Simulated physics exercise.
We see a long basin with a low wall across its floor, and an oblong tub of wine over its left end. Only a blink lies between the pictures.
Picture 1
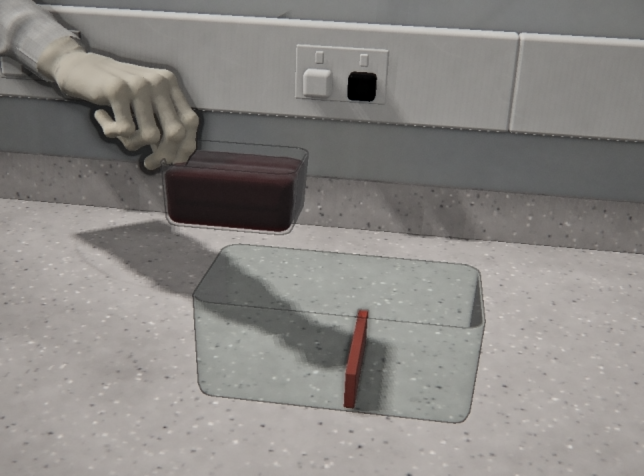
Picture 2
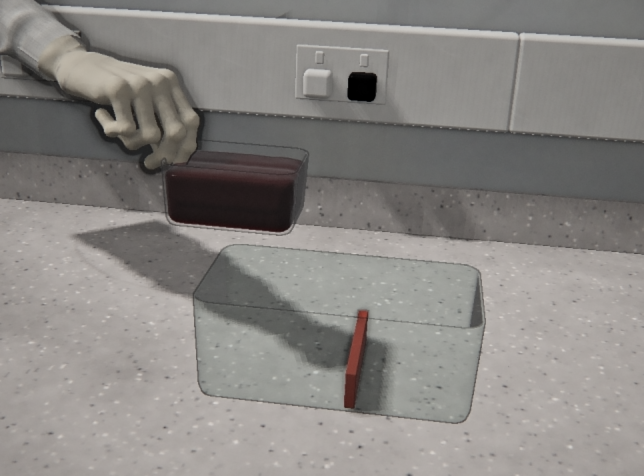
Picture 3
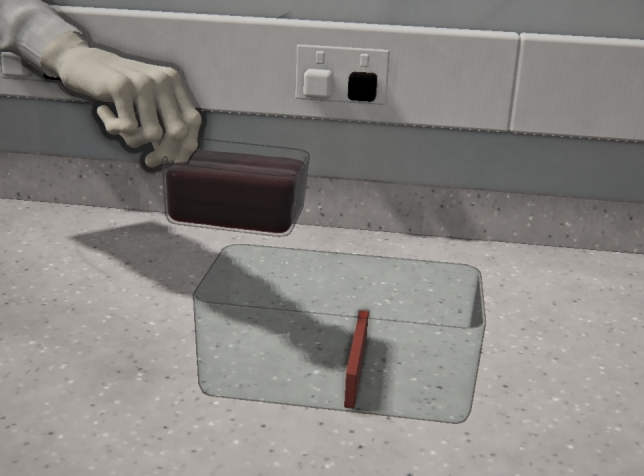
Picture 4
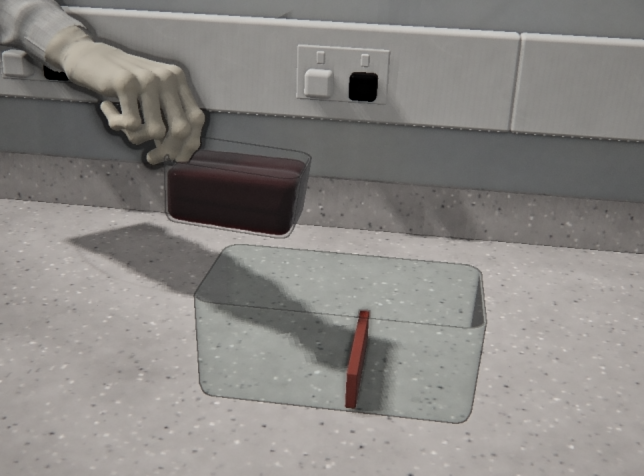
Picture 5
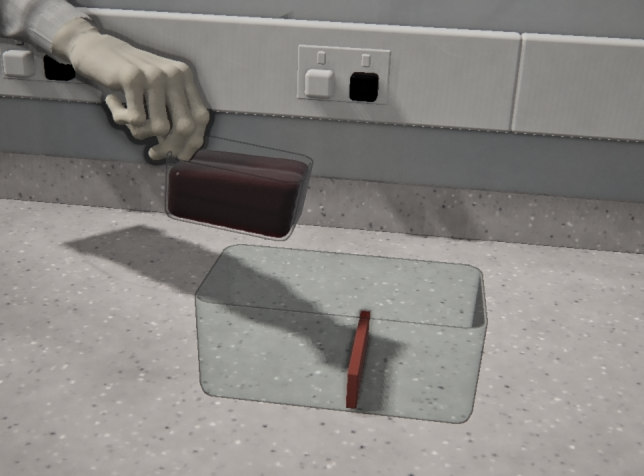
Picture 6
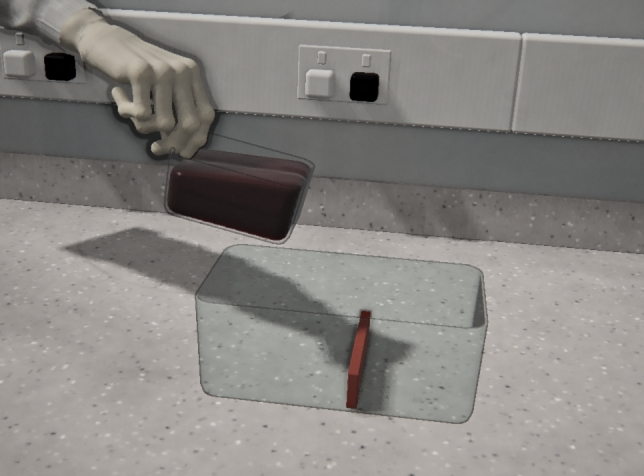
A pale hand slowly tilting a small clear tub of dark red liquid rightward above a long clear basin with a red divider.
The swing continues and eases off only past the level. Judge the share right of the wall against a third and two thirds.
In the end between a third and two thirds is right of the wall.
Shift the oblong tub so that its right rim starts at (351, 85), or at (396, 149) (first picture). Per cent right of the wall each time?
Near 80 % and 80 %.
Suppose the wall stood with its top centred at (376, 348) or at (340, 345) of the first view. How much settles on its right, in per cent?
The first gives 15 %, the second 65 %.
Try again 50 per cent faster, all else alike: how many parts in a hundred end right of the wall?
Some 25 per cent.
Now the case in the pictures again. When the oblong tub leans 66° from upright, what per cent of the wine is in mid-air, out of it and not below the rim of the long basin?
It comes to 35 per cent or so.
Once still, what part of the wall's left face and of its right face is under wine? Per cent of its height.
The left part 40 per cent, the right part 40.
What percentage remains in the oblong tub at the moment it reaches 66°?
It comes to 50 per cent or so.
A moment on, the oblong tub is tipped part way and 48 per cent is still to pour, 9 is left of the wall and 10 right of it.
Next, the oblong tub is tipped on its side and 10 per cent is still to pour, 41 is left of the wall and 45 right of it.
Then the oblong tub is tipped on its side and 2 per cent is still to pour, 51 is left of the wall and 45 right of it.
Later the oblong tub is tipped on its side and 0 per cent is still to pour, 53 is left of the wall and 45 right of it.
In the end 54 per cent lies left of the wall, 45 right of it and 1 outside.
